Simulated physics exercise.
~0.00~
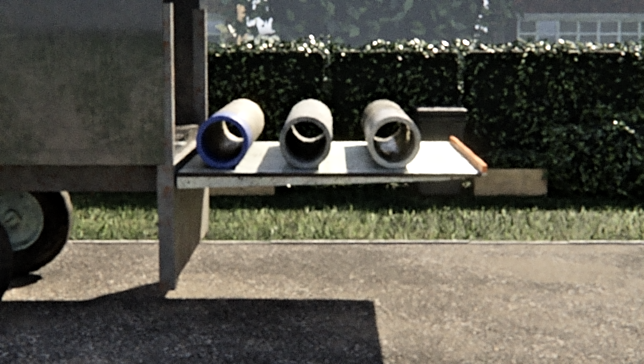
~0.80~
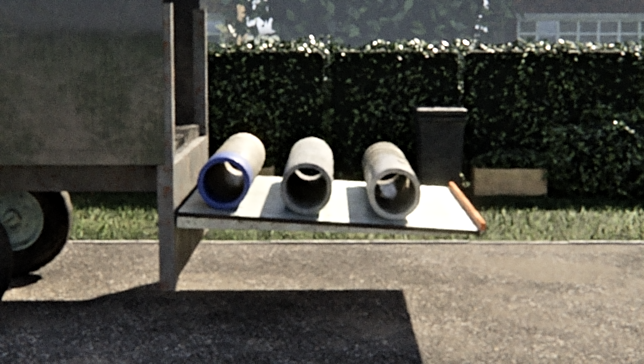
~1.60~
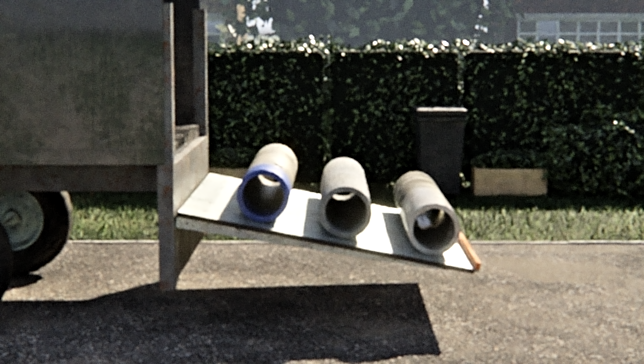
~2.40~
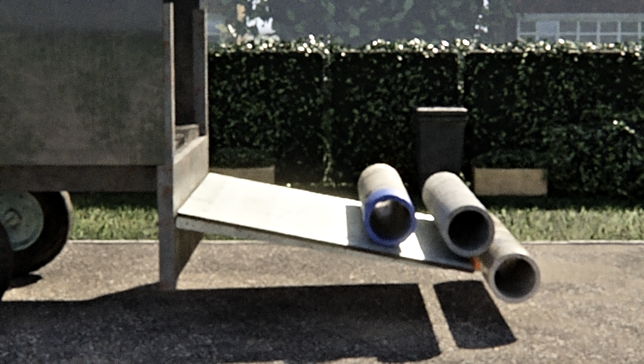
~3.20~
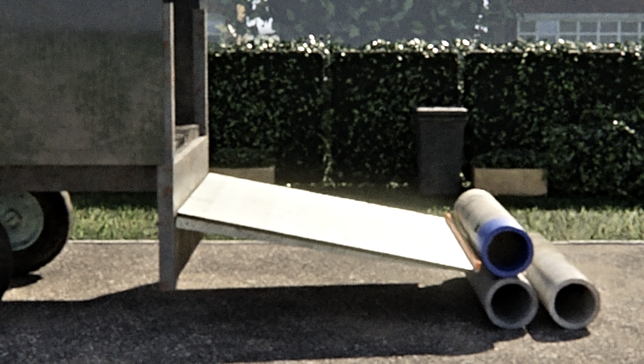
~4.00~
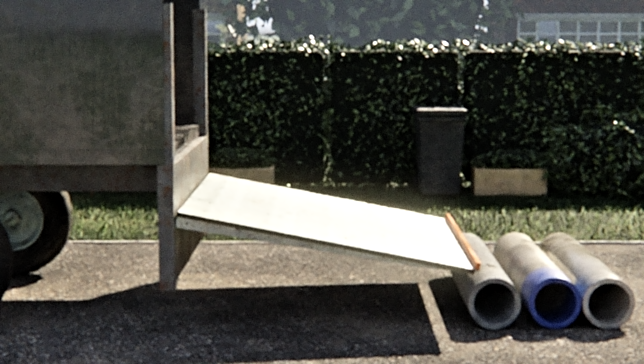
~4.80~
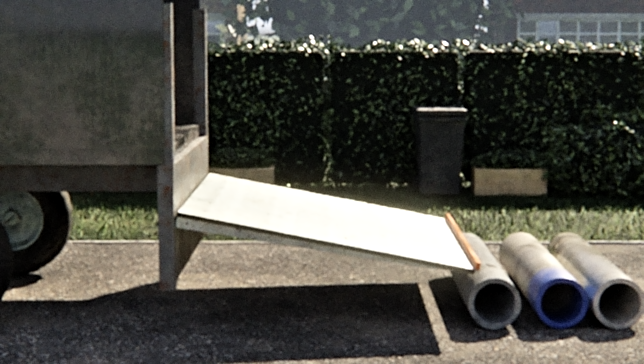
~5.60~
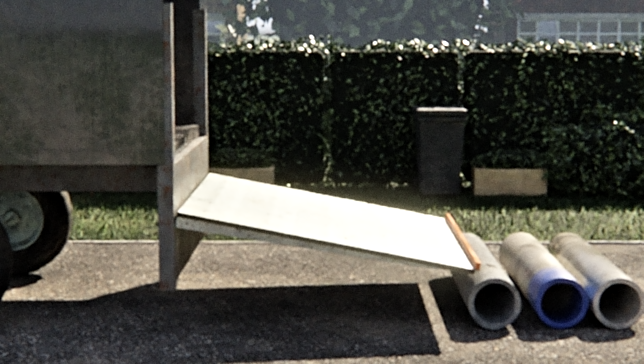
The footage shows three concrete pipes, the left one blue-rimmed, on a tail-lift plate that sinks and tilts down to the right. They roll right over the edge stop, the blue one last, and drop to the ground, where it settles between the other two.
